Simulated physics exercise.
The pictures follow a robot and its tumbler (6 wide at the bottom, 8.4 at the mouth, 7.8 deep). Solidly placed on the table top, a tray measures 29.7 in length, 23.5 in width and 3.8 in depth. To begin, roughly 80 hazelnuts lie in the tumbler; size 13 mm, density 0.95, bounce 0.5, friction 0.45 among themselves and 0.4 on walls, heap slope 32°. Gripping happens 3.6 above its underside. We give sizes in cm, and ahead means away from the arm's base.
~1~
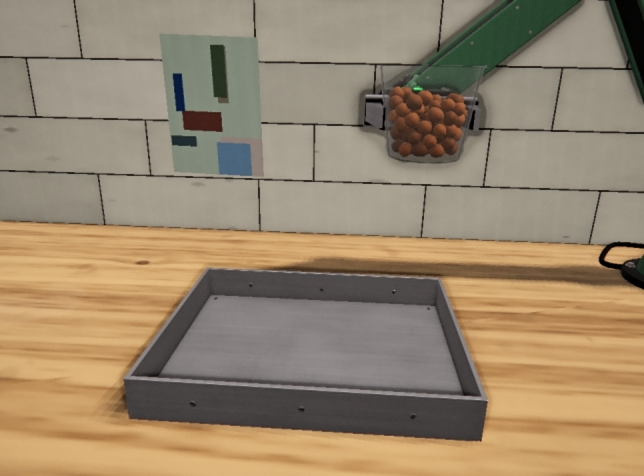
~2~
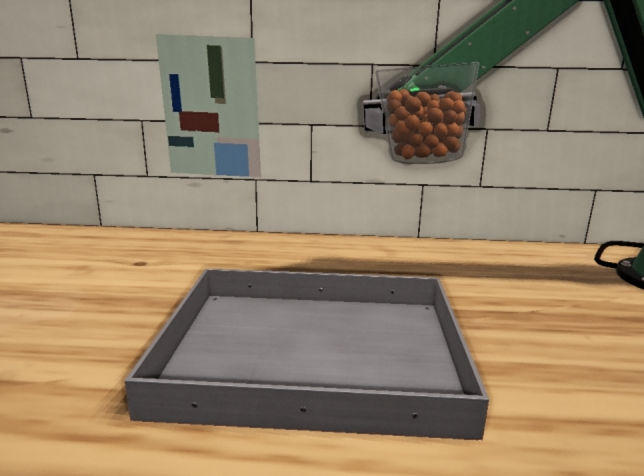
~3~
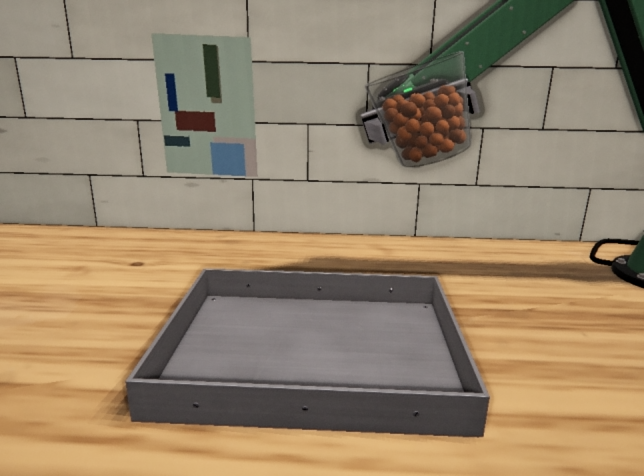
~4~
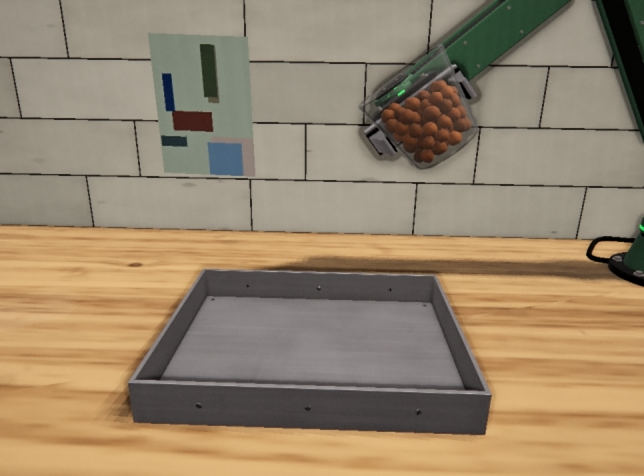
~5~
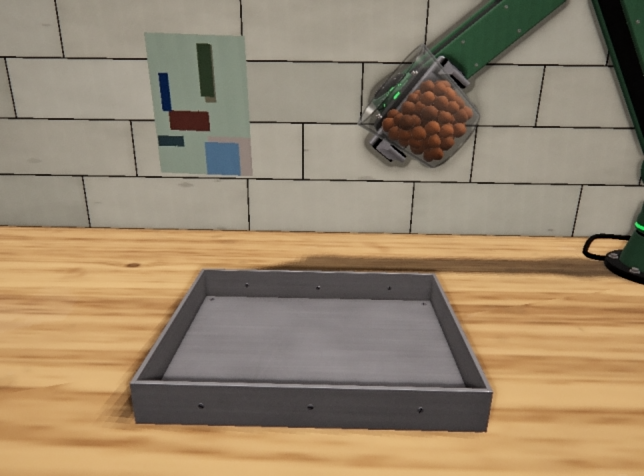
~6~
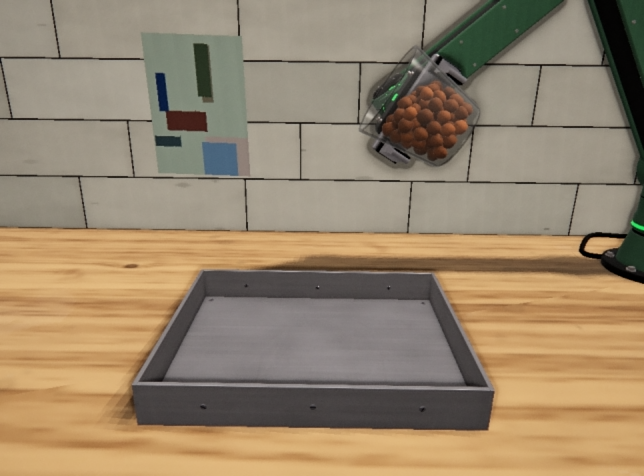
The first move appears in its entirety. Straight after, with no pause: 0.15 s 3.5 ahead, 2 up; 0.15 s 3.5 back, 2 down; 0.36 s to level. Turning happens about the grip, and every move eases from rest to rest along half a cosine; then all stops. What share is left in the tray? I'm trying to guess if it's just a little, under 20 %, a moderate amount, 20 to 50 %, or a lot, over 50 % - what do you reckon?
I reckon just a little.
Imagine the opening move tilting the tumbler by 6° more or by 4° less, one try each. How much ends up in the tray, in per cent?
20 and 10 percent.
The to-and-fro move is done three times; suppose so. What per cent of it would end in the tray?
In that case some 35 per cent.
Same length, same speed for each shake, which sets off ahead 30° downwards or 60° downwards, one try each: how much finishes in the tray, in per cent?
First try some 0 %, second try some 0 %.
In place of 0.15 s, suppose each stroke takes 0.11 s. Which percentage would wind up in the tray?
That would give around 40 per cent.
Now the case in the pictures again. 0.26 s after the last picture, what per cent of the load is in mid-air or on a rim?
About 7 %.
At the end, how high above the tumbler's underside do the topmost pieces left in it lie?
I'd say near 6.5 cm from the bottom.
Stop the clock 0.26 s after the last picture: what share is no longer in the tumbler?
5 %.
Then, 0.26 s after the last picture, tilted 58° forward, highest piece 27 above the table; 79 in the tumbler, 6 in flight or on a rim.
Then, 0.53 s after the last picture, tilted 17° forward, highest piece 29 above the table; 73 in the tumbler, 11 in the tray, 1 in flight or on a rim.
Then, 0.86 s after the last picture, level, highest piece 28 above the table; 73 in the tumbler, 12 in the tray.
Then, 1.91 s after the last picture, level, highest piece 28 above the table; 73 in the tumbler, 12 in the tray.
Final count, 73 in the tumbler, 12 in the tray. That is 14 % in the tray.
